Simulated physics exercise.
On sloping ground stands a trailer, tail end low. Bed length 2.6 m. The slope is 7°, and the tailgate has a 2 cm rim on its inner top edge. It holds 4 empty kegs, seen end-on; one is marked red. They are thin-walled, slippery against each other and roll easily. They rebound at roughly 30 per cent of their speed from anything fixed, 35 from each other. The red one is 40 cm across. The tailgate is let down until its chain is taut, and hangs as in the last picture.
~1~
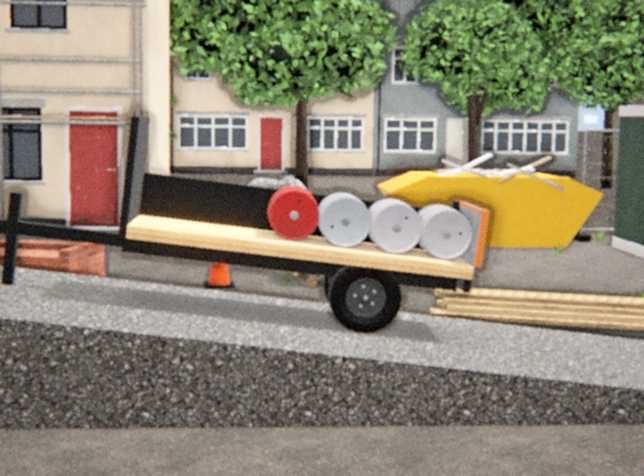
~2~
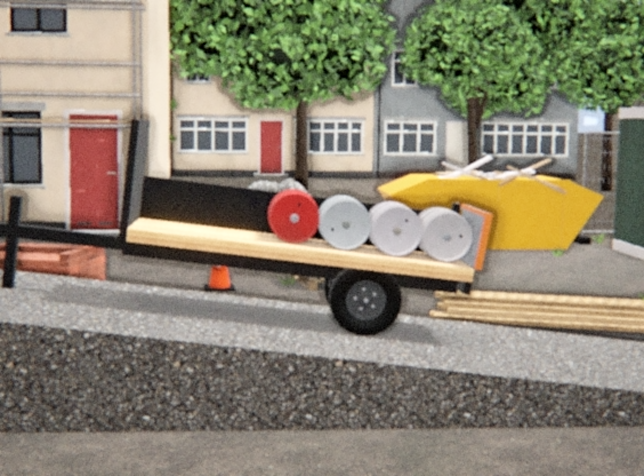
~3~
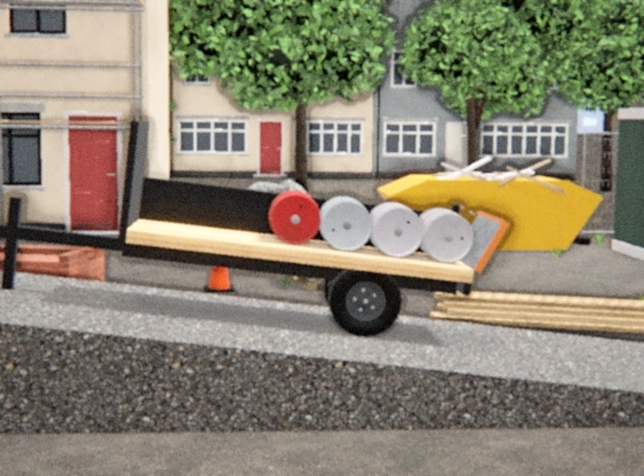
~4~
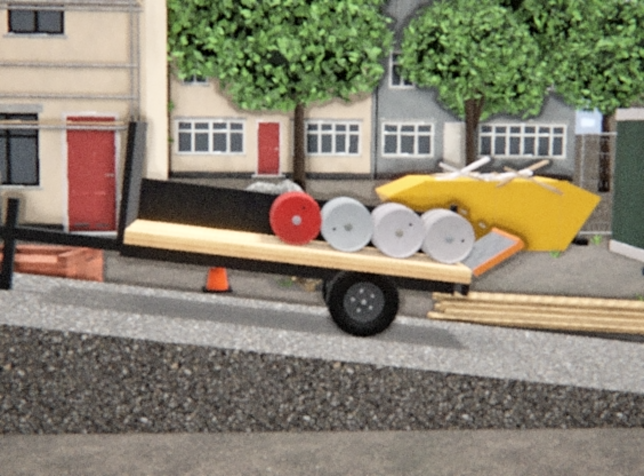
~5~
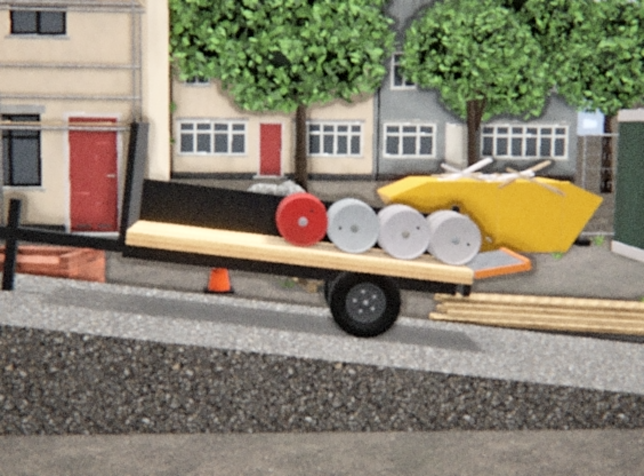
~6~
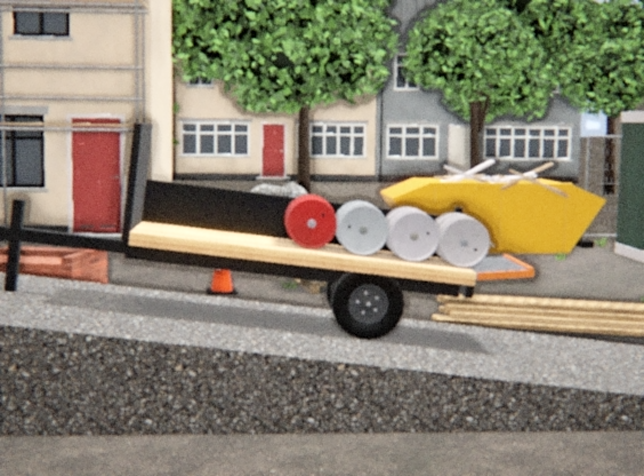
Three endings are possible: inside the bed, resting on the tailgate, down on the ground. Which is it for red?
The red one ends inside the bed.
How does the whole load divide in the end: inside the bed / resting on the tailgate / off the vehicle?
2, 1 and 1.
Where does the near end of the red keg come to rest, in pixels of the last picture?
Around (417, 237).
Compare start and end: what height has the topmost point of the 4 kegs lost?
Roughly 10 cm.
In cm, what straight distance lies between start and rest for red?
Red 90.
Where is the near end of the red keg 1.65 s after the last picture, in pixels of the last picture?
At about (393, 234).
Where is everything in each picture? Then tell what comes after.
Red (294, 216); gate 83° above level, tip at (485, 213); 4 of the 4 make up the bottom layer on the bed, in the first picture.
Red (295, 219); gate 80° above level, tip at (488, 216), in the second picture.
Red (296, 220); gate 60° above level, tip at (505, 224), in the third picture.
Red (297, 221); gate 32° above level, tip at (520, 245), in the fourth picture.
Red (303, 223); gate 9° above level, tip at (528, 266), in the fifth picture.
Red (312, 224); gate 3° above level, tip at (531, 273), in the sixth picture.
Another 0.8 s on from the last picture, red is on the bed, 95 cm short of the hinge, rolling right; 0 out so far.
Another 1.7 s on from the last picture, red is on the bed, 65 cm short of the hinge, rolling right; 1 out so far.
Another 2.8 s on from the last picture, red is on the bed, 45 cm short of the hinge; 1 out so far.
In the end (3.9 s after the last picture), red is on the bed, 45 cm short of the hinge; 1 out so far.
